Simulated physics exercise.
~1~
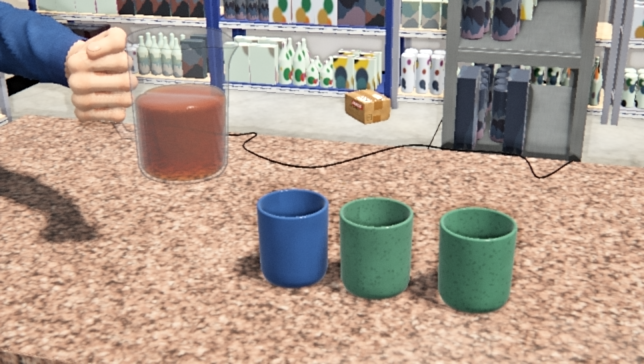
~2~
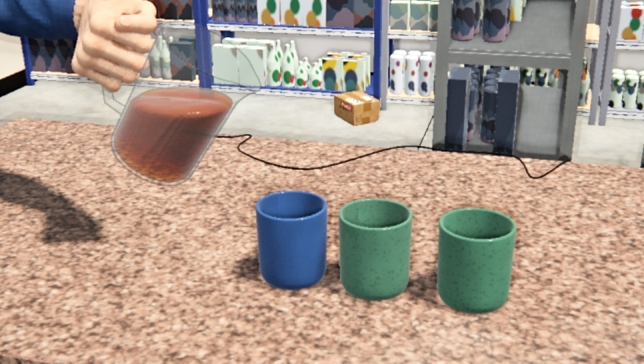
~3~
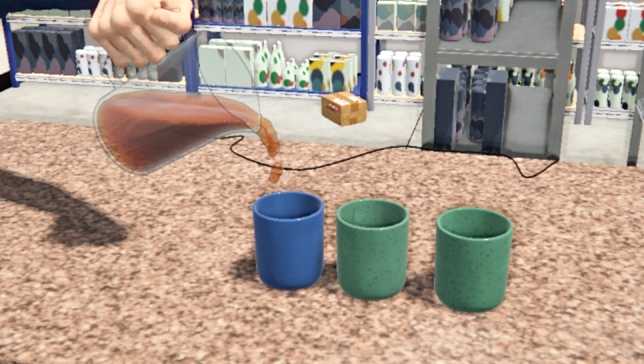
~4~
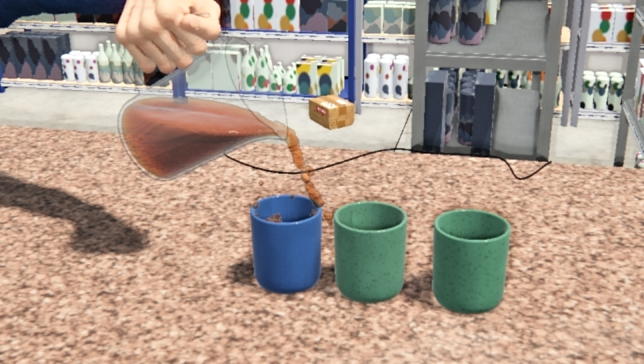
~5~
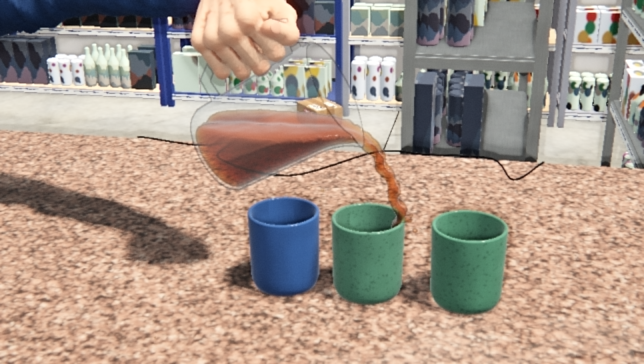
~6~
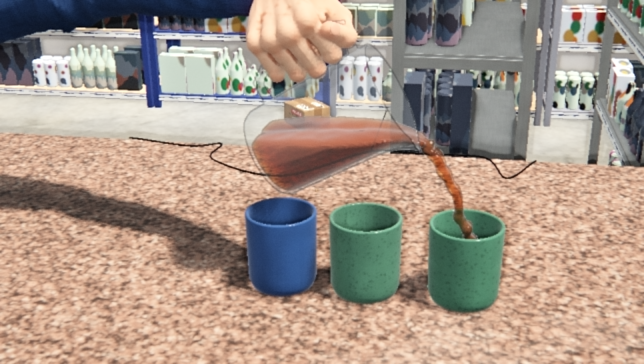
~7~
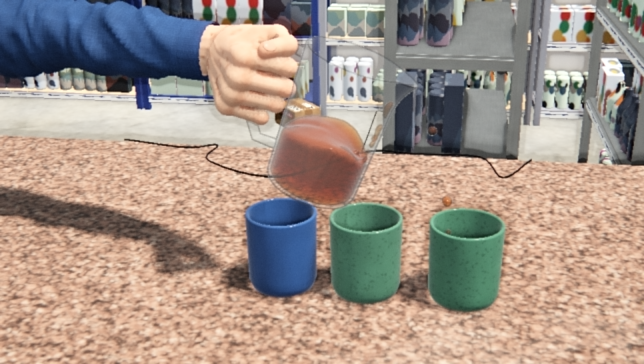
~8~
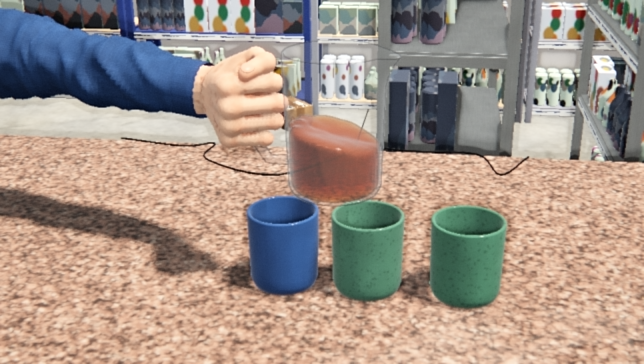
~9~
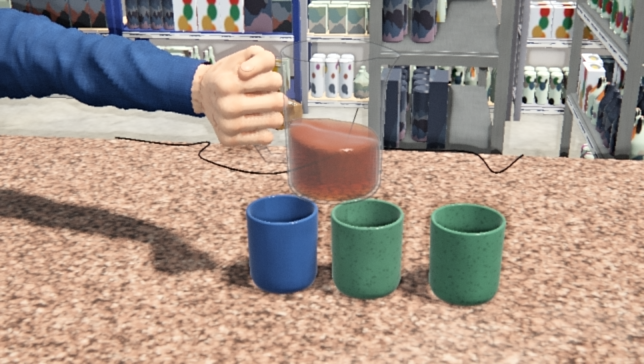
To begin with, a hand in a blue sleeve holds a clear pitcher of reddish-brown tea to the left of one blue mug and two green mugs on a speckled worktop, with store shelves behind. The hand tips the pitcher steeply to the right, and a thin stream starts falling near the blue mug. Still tilted, the pitcher sweeps right, its stream passing over the middle green mug and then into the right one. The hand then turns it back upright, and the flow stops. Finally, the pitcher is held level behind the mugs, still containing plenty of tea.
